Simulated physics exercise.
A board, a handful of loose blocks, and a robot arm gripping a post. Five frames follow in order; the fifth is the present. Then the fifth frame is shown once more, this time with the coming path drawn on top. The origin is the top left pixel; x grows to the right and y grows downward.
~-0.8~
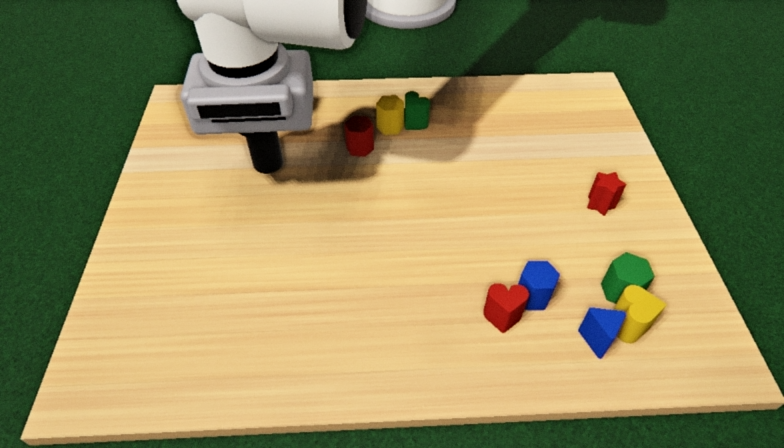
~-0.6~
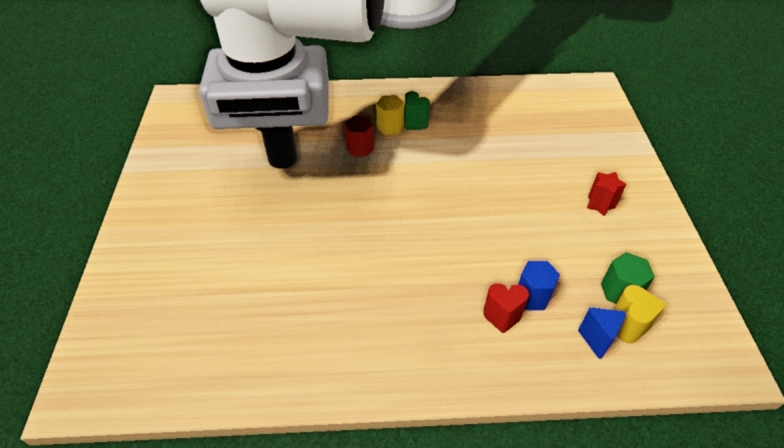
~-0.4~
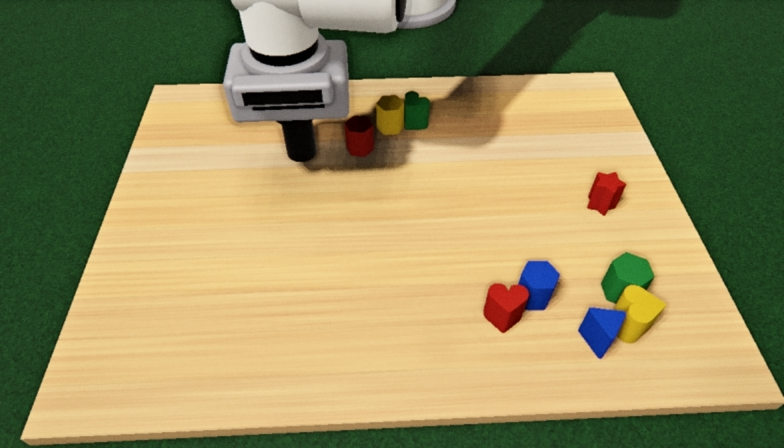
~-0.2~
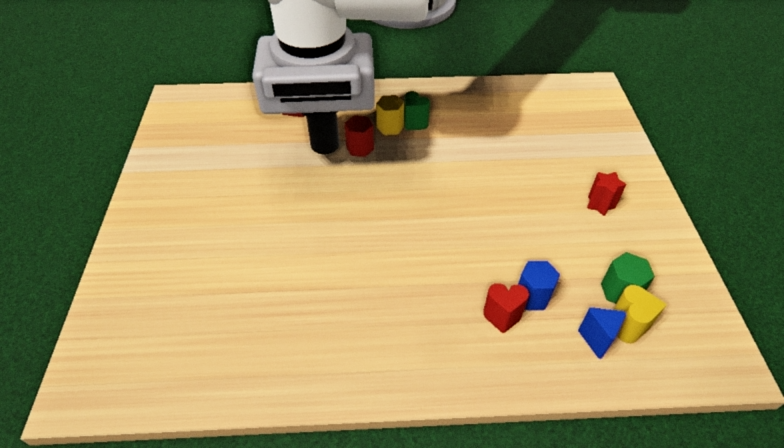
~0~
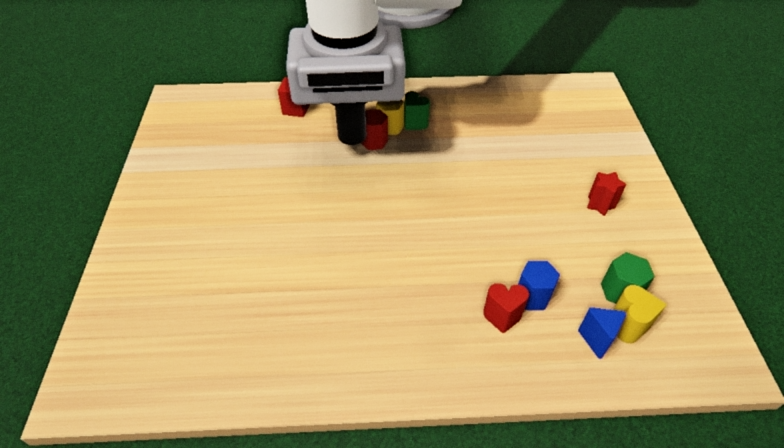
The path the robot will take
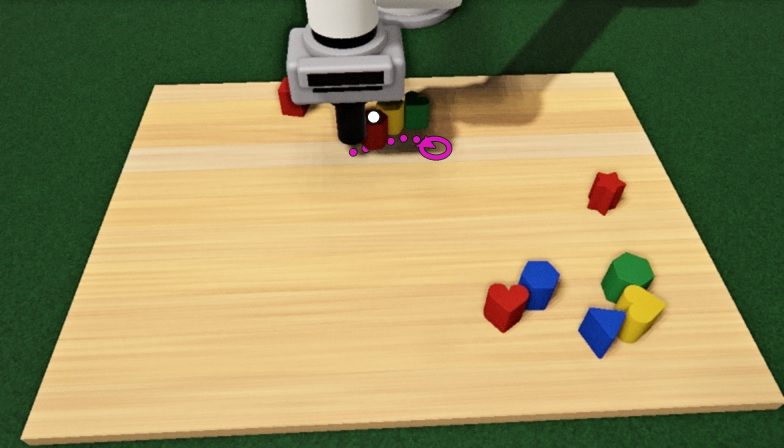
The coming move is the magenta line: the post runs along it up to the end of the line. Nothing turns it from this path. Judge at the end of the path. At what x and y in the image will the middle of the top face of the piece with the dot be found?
It sits at (421, 97).
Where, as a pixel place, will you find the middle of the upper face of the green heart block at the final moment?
Expect it around (439, 88).
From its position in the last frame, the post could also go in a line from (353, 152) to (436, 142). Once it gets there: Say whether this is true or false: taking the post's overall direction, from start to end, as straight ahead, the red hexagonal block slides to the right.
That is false.
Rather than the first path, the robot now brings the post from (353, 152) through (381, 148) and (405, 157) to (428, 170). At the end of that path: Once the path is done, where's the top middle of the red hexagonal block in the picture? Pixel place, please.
I predict (403, 109).
Path on the board, from (353, 152) through (381, 144) and (409, 138) to (435, 148); the dot is on the red hexagonal block.
On the path given first. One third of the way, post (381, 128); red hexagonal block (399, 106), turned 25° anticlockwise; yellow hexagonal block (403, 90), turned 25° anticlockwise; green heart block (426, 95), turned 20° clockwise.
Two thirds of the way, post (410, 122); red hexagonal block (419, 97), turned 70° anticlockwise; yellow hexagonal block (408, 83), turned 55° anticlockwise; green heart block (438, 89), turned 60° clockwise.
At the end, post (437, 132); red hexagonal block (421, 97), turned 75° anticlockwise; yellow hexagonal block (408, 83), turned 55° anticlockwise; green heart block (439, 88), turned 60° clockwise.
